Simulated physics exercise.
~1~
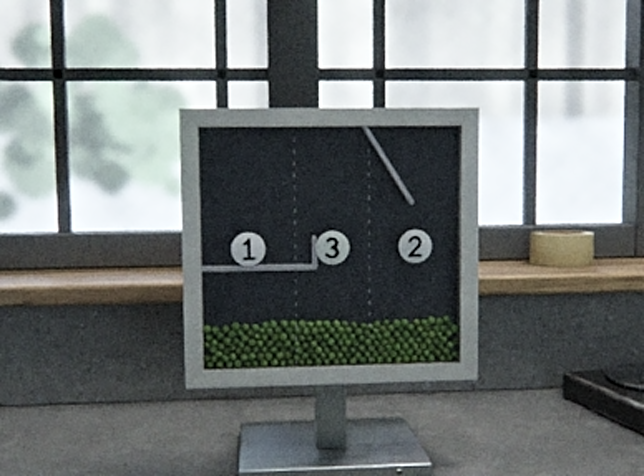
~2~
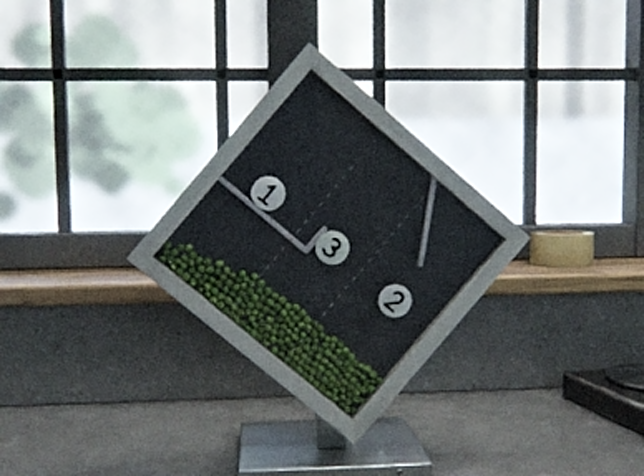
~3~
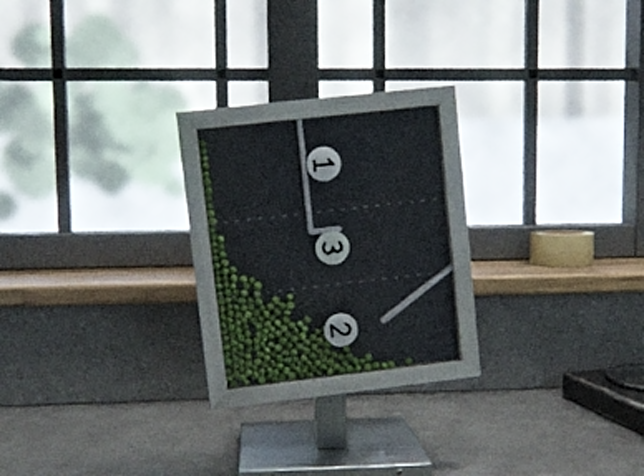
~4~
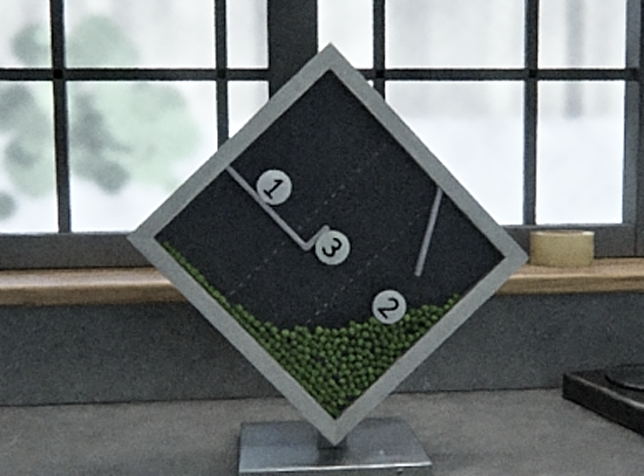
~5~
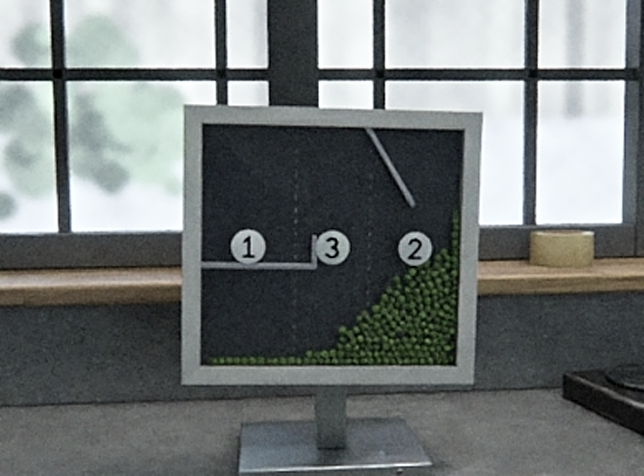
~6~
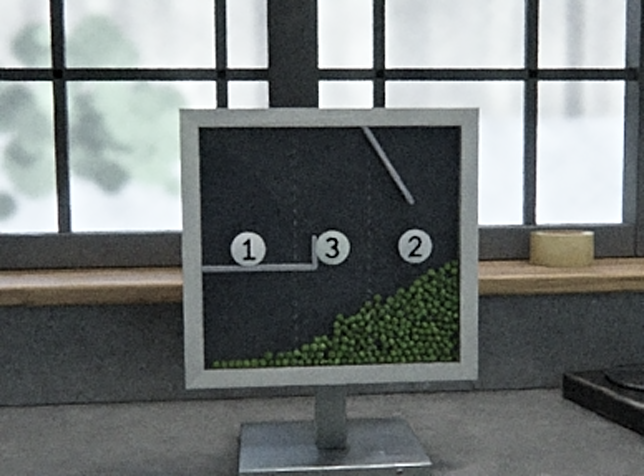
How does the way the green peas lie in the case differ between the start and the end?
At the start they lie in a flat, even layer across the whole bottom. At the end they are piled up against the right wall, sloping down to a thin layer at the left.
